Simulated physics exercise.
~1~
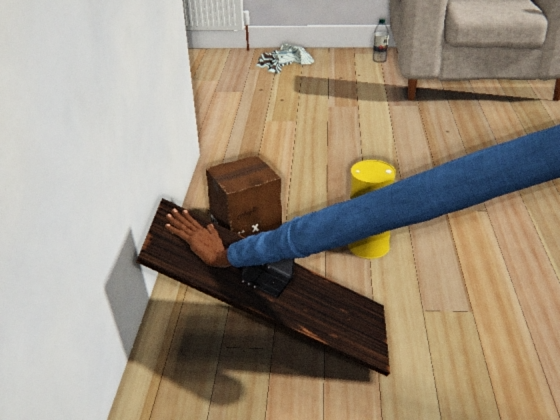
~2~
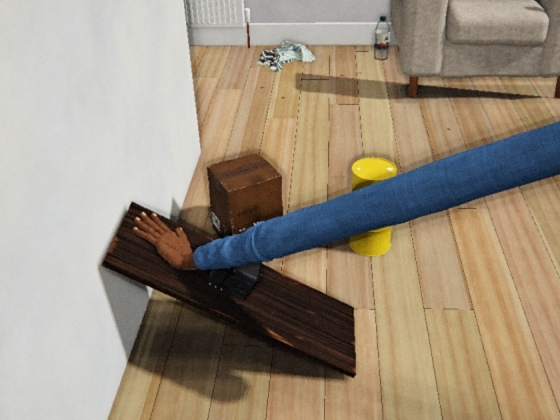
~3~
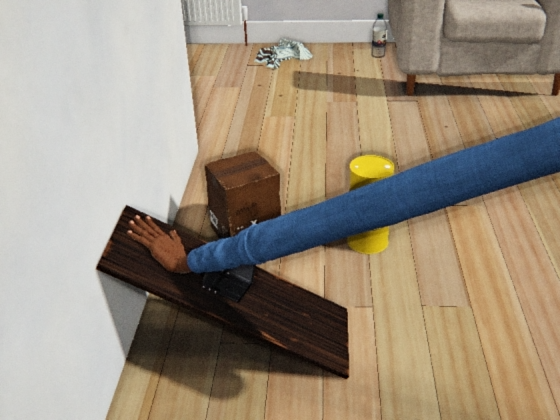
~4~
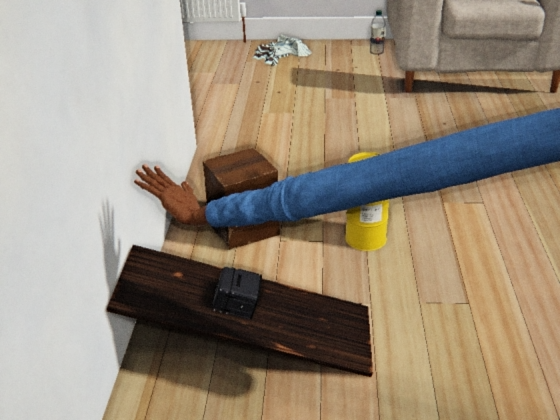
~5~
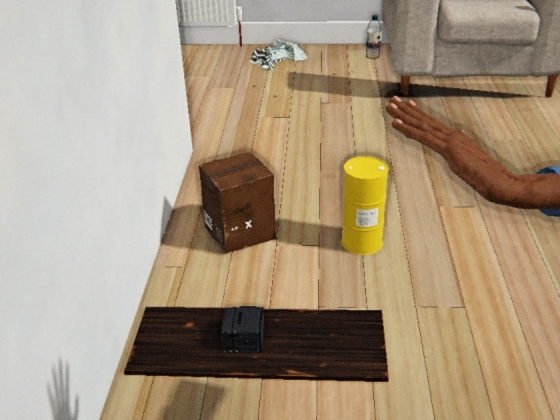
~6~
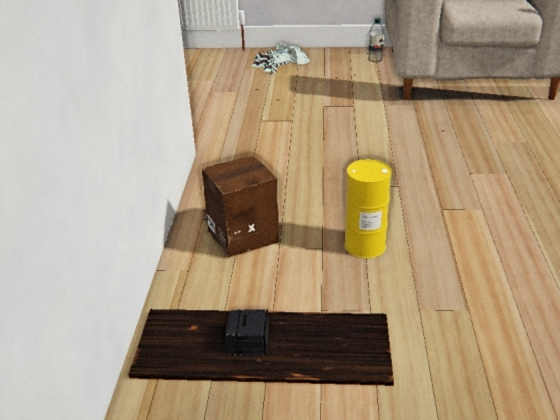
A hand at the end of a blue-sleeved arm holds a dark wooden board tilted up toward a bare white wall, a small black object resting on it. The slightly swaying view looks down on a pale plank floor, with a brown box and a yellow canister behind the board and a grey sofa at the back right. The hand shifts the board left against the wall and pauses. It then lets go and draws back to the right, and the board slips down. The board ends flat on the floor, the black object still on top, the box and canister unmoved.
